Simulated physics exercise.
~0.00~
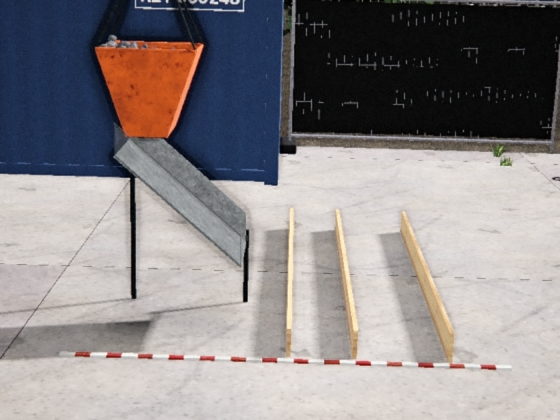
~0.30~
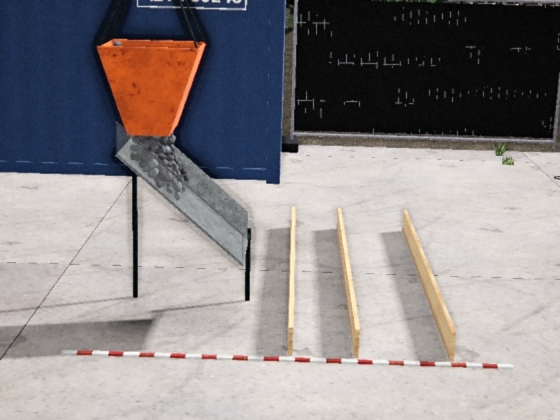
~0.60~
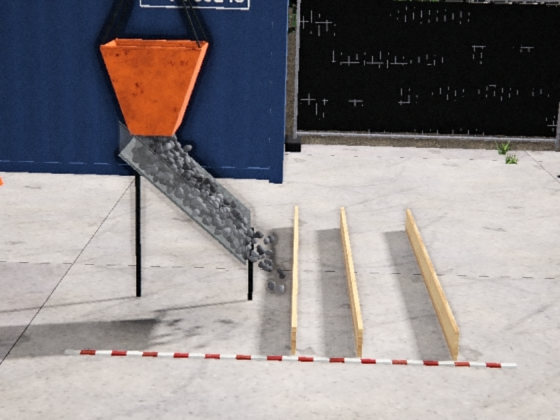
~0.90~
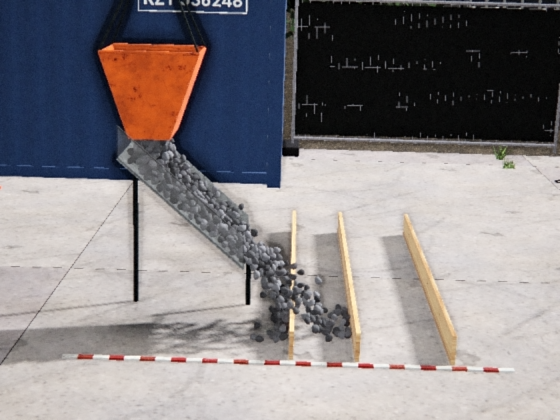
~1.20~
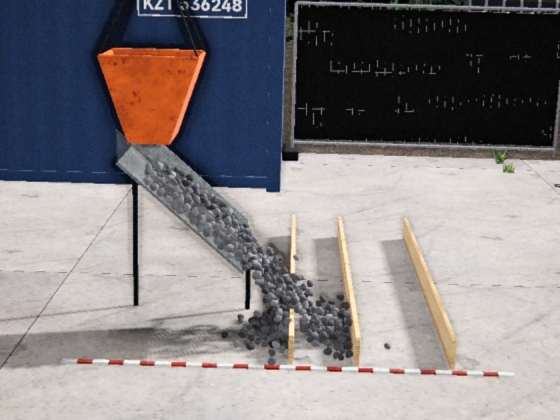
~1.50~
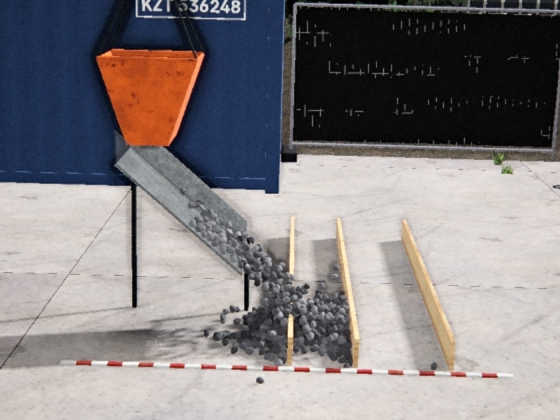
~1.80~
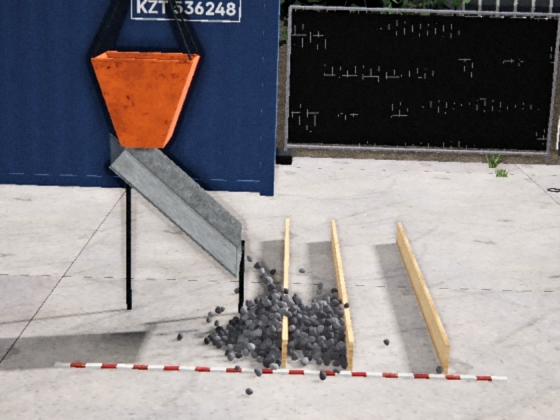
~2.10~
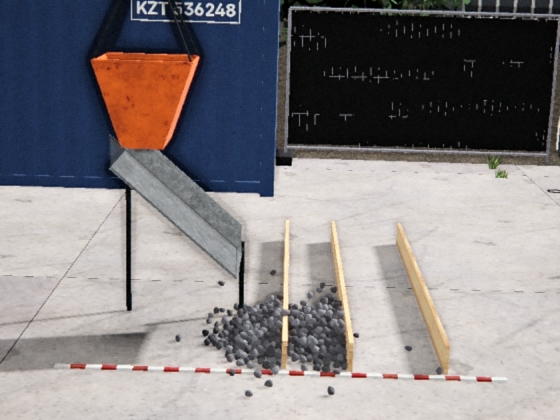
Dark grey stones poured from a hanging orange skip, slid down a sloping steel chute and tumbled onto the concrete around the nearest of three wooden boards, ending heaped to its left and in the left bay, with the right bay practically empty.
